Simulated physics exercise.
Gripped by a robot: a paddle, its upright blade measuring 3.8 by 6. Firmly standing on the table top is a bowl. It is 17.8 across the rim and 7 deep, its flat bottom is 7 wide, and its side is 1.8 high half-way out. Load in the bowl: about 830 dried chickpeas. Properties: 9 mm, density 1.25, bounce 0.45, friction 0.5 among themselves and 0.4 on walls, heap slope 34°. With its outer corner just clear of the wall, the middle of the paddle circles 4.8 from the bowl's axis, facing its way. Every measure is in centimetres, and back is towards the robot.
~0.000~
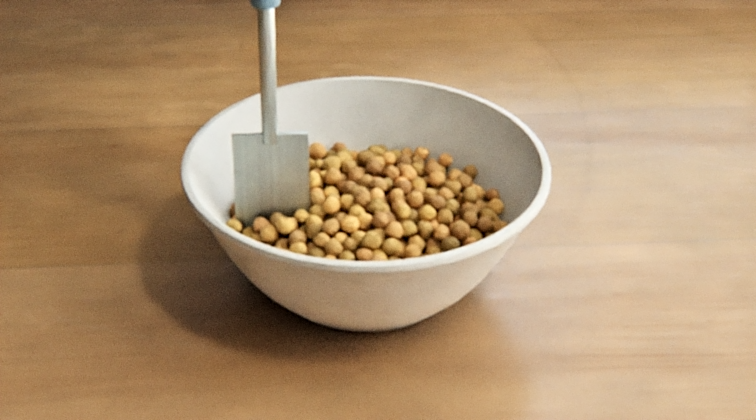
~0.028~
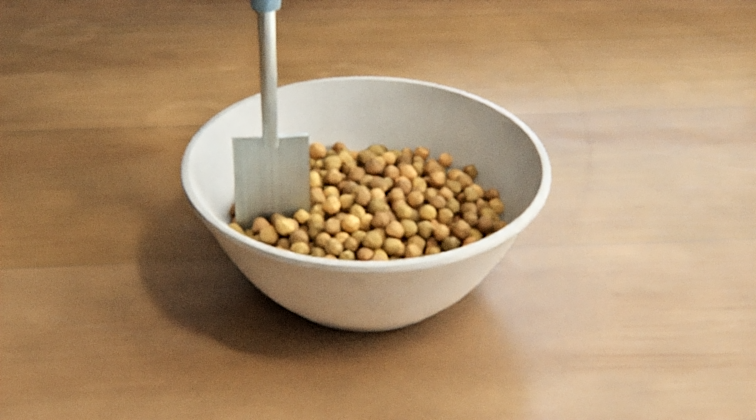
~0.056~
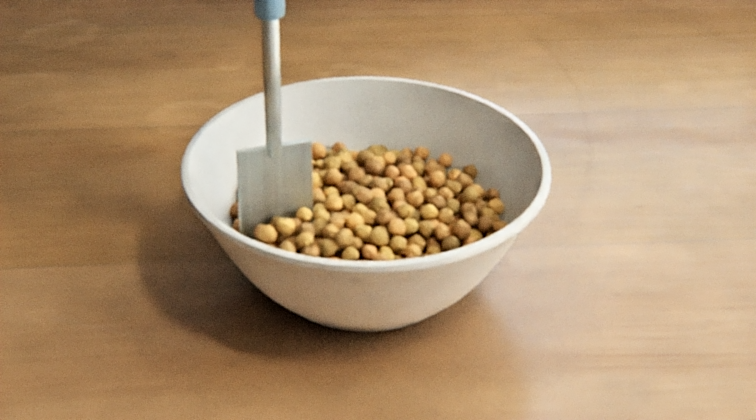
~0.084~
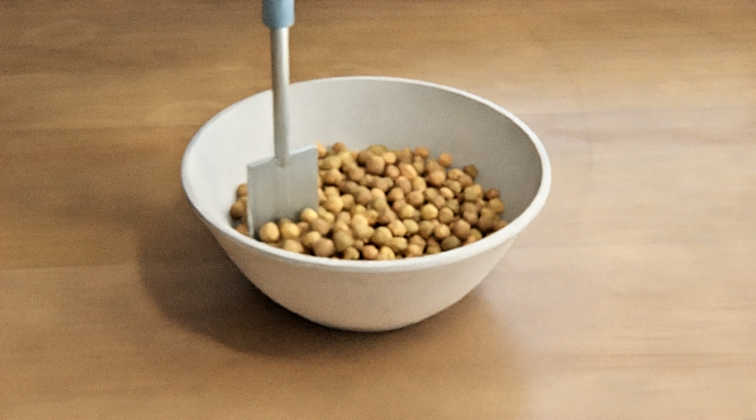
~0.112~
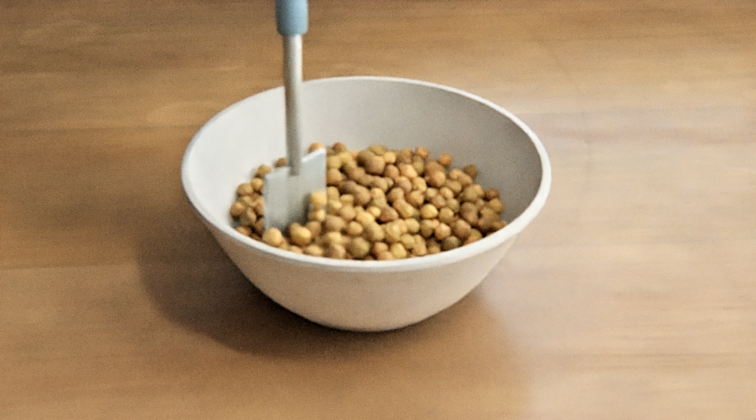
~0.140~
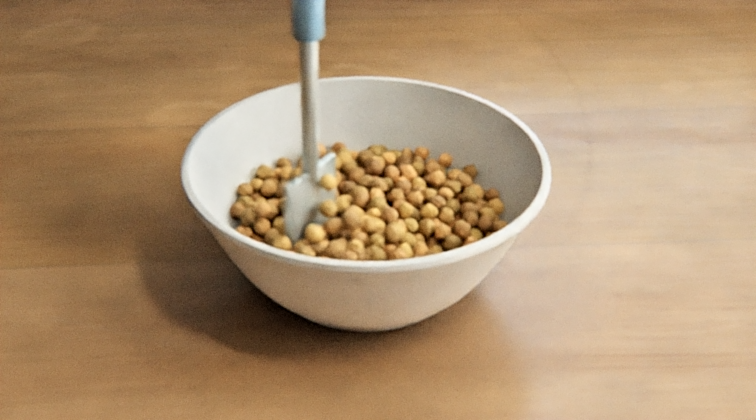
A flat metal paddle turns as it pushes right through chickpeas in a white bowl.
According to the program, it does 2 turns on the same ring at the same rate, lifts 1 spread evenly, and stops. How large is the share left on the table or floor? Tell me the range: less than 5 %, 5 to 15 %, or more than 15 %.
It falls in the range 5 to 15 %.
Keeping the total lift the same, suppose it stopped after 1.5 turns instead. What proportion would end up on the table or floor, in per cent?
Close to 10 in a hundred.
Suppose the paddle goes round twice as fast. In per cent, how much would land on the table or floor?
I'd expect about 25 %.
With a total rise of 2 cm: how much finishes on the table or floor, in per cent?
Around 5 percent of it.
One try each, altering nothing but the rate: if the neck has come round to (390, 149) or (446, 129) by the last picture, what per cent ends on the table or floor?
So, roughly 25 percent the first time and 35 percent the second.
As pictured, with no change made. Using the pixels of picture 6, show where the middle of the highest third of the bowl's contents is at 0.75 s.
Near (281, 183).
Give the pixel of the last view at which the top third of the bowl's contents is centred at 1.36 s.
Near (404, 174).
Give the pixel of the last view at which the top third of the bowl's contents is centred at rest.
Around (340, 219).
By 0.75 s, 316° round, highest piece 9 above the table; 779 in the bowl, 41 on the table or floor, 10 in flight or on the tool.
By 1.36 s, 219° round, highest piece 8 above the table; 754 in the bowl, 74 on the table or floor, 2 in flight or on the tool.
By 1.87 s, 0° round, highest piece 8 above the table; 749 in the bowl, 81 on the table or floor.
By 2.57 s, 0° round, highest piece 8 above the table; 749 in the bowl, 81 on the table or floor.
Final count, 749 in the bowl, 81 on the table or floor. That is 10 % on the table or floor.
